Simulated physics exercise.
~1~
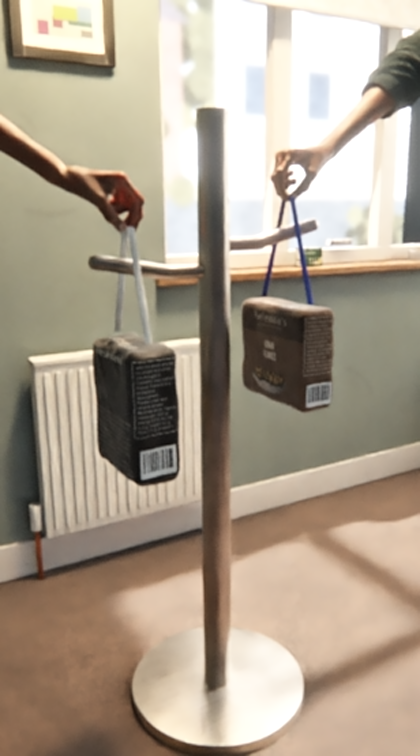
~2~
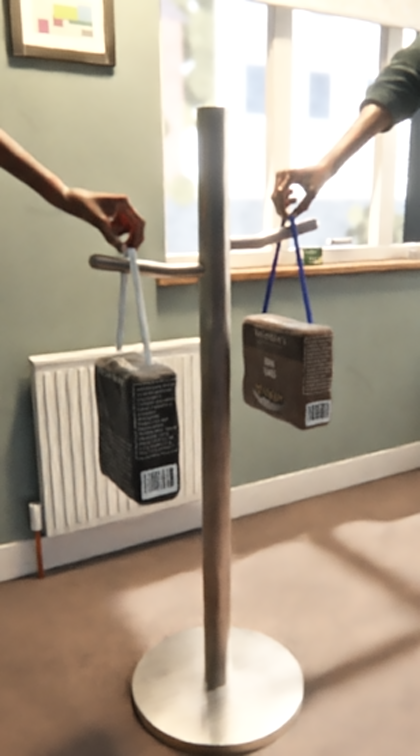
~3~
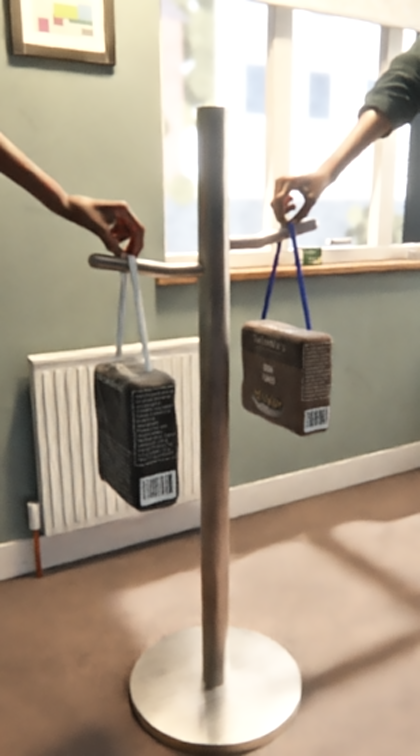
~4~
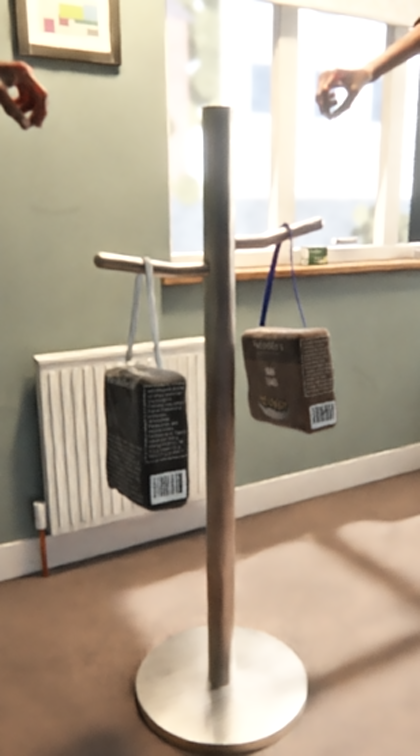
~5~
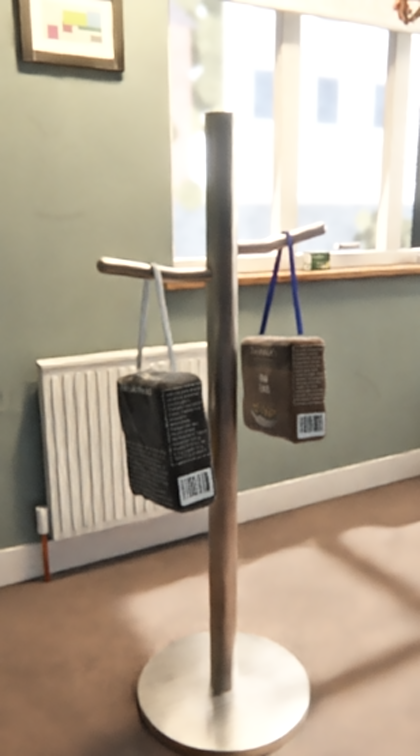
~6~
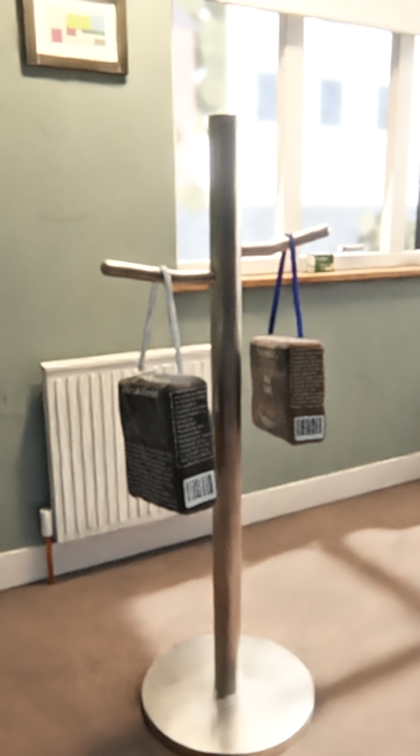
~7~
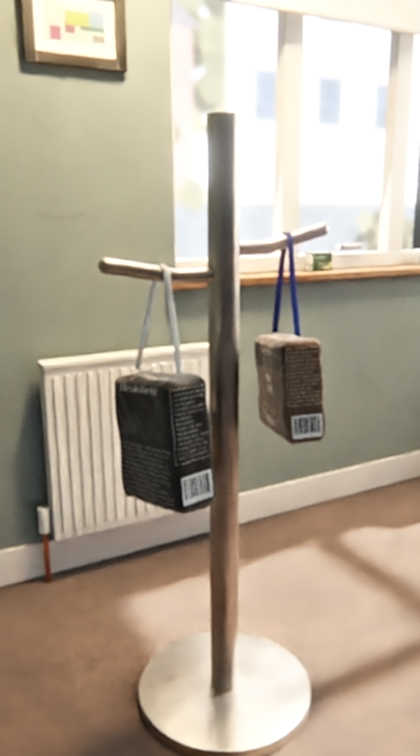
Two hands lowering a black sack and a brown bag by their loops onto a post's pegs, withdrawing and leaving both hanging.
